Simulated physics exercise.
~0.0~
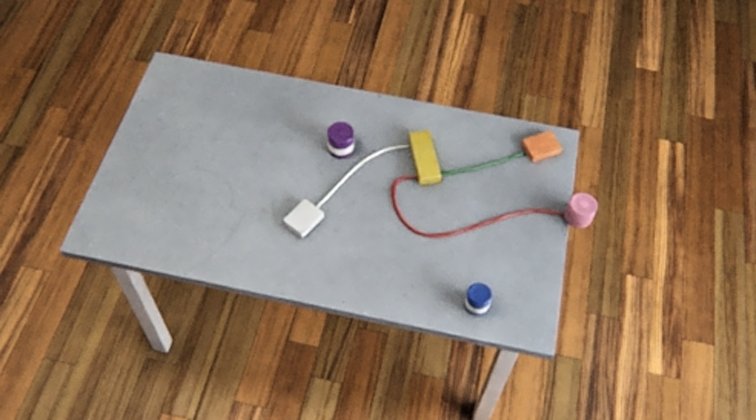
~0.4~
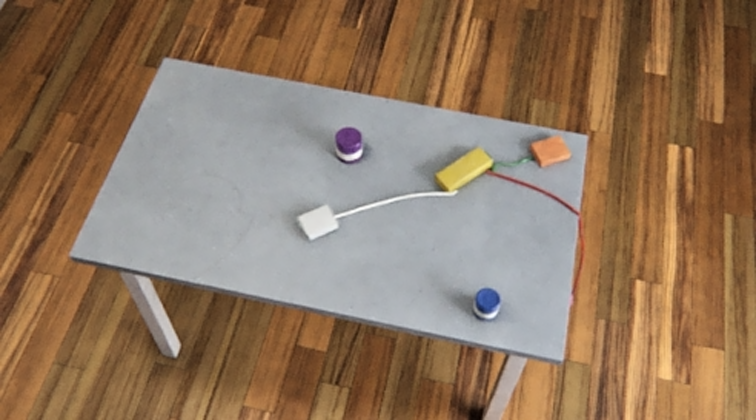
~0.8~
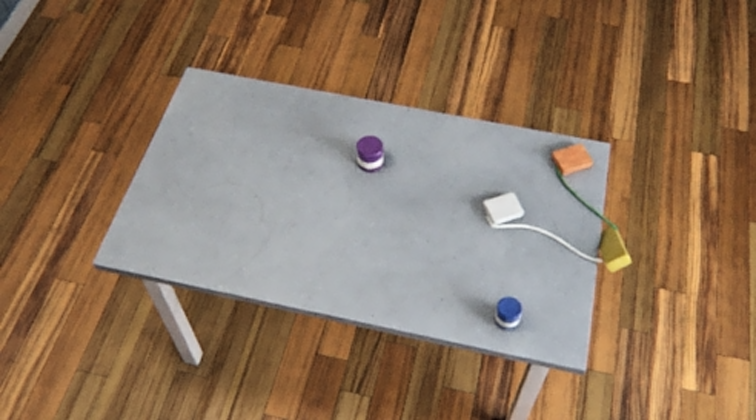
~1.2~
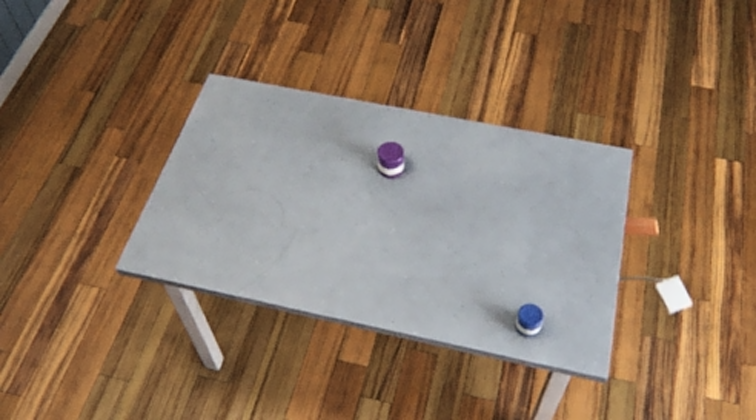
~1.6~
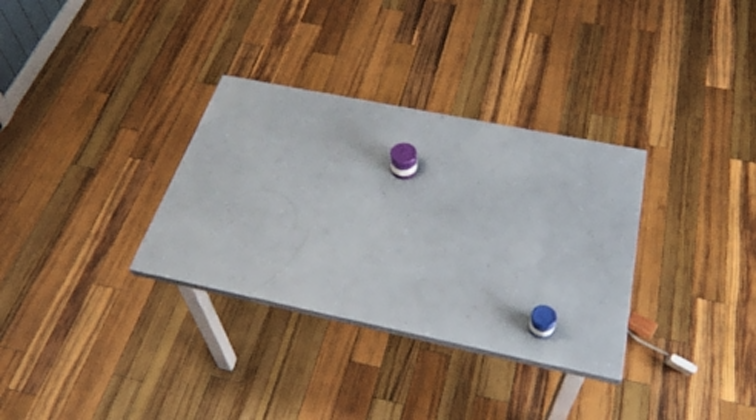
A grey table stands on a wooden plank floor, seen from above at an angle as the view drifts slightly left. A yellow strip near the right side joins a white block, an orange block and a pink cylinder by white, green and red cables, while a purple canister sits toward the back and a blue one near the front right corner. The pink piece drops off the right edge, and the strip slides after it and goes over. The white block is pulled across the top, then it and the orange block follow over the edge. Finally both hang low beside the table, partly hidden, and only the two canisters remain on top, unmoved.
